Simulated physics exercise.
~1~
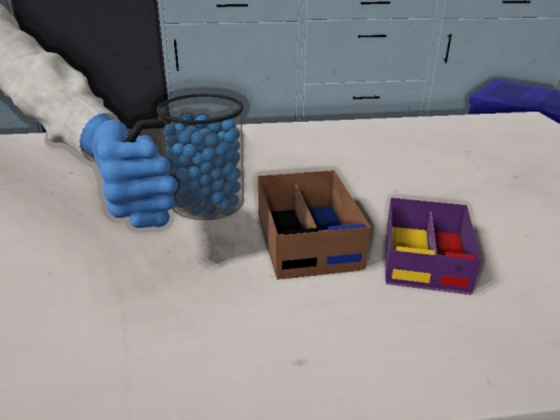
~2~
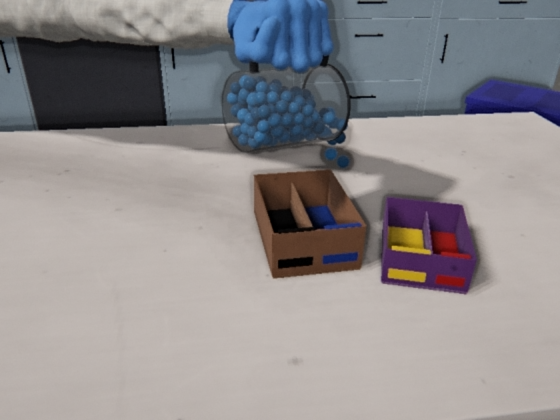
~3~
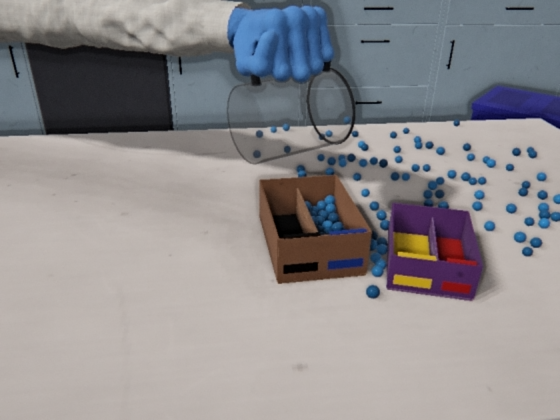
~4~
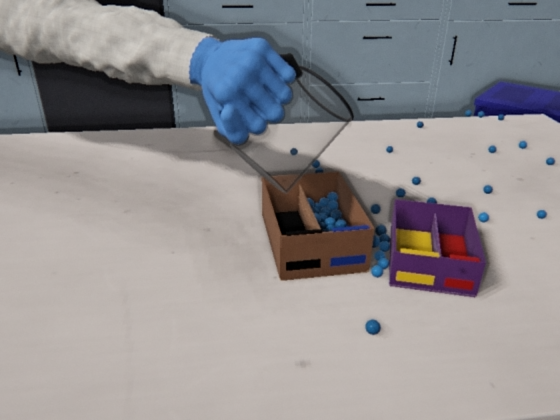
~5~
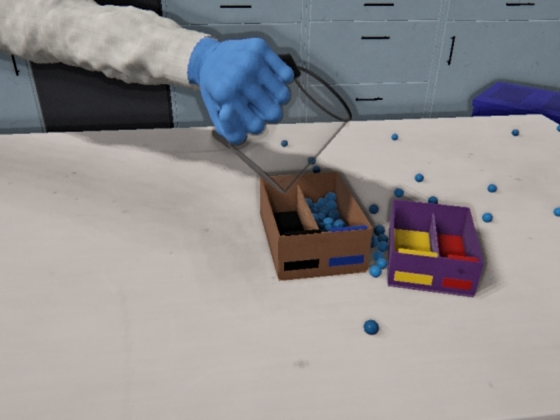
Blue balls poured by a gloved hand scatter across the table, some landing in the brown box.
